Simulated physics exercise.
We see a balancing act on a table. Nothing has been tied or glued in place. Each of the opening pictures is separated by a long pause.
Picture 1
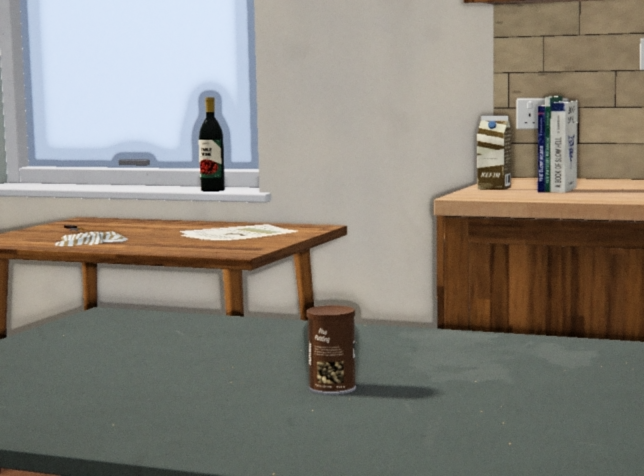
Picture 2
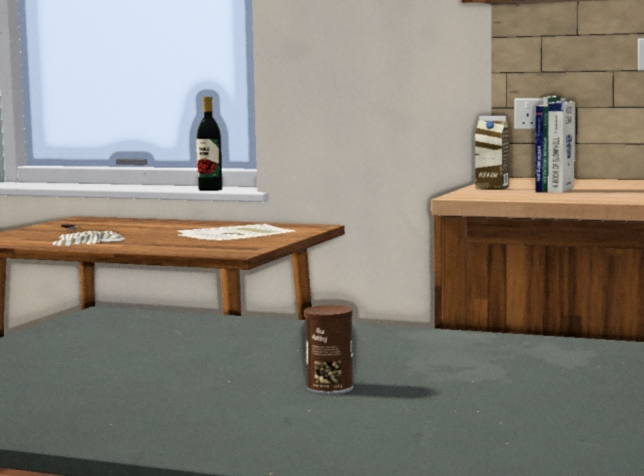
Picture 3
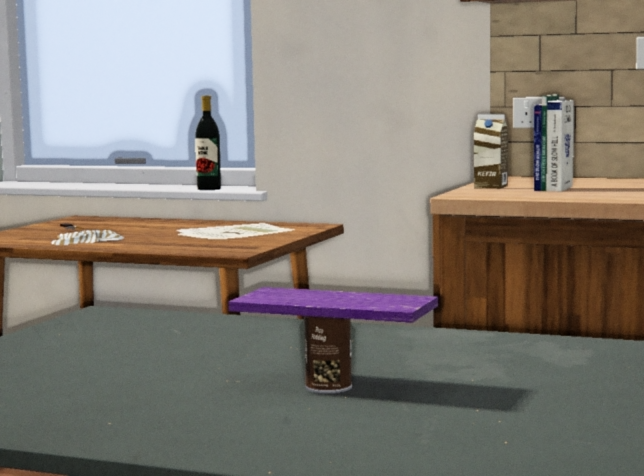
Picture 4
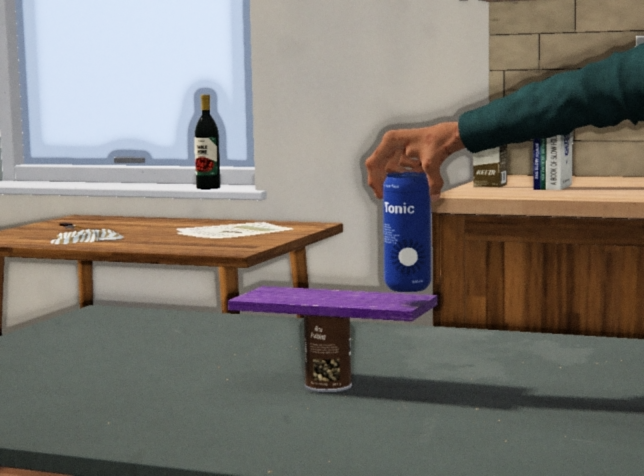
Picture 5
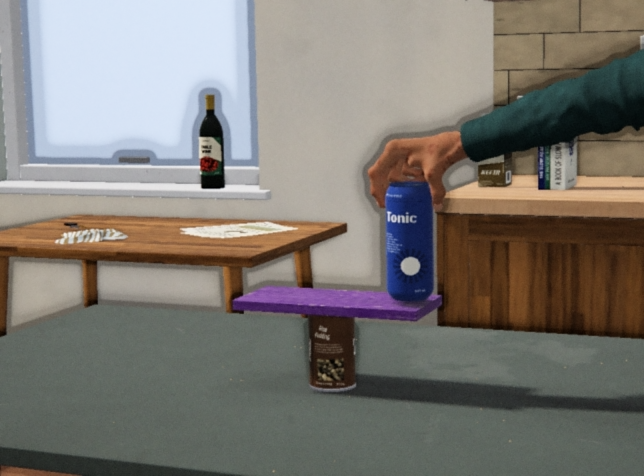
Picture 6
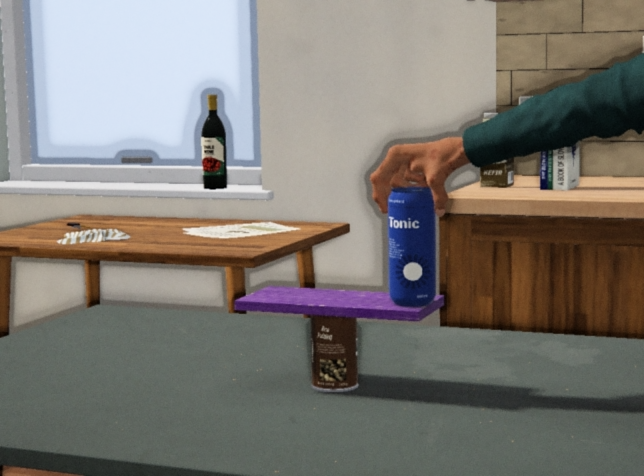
The video shows a brown tin standing on a grey table, then a purple board resting across its top. A hand in a dark green sleeve lowers a blue can onto the board's right end and keeps holding it.
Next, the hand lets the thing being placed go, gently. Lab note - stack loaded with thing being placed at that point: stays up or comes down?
It will fail to support the load.
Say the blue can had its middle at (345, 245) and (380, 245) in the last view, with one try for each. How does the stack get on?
Result of try one is that it stays stable, and of try two that it tips over.
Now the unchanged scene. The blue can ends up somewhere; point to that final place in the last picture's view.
I'd say around (535, 386) in the last view.
Then, 0.30 s on from there, blue can now fallen; purple board turned 29° from how it was put.
Then, 0.40 s on from there, purple board turned 57° from how it was put.
Then, 0.50 s on from there, purple board turned 55° from how it was put.
Then, 0.70 s on from there, purple board now fallen; brown tin shifted a little.
In the end, fallen, blue can and purple board; brown tin unmoved. At the end, from the last picture's camera, blue can near (535, 385). The stack comes apart.
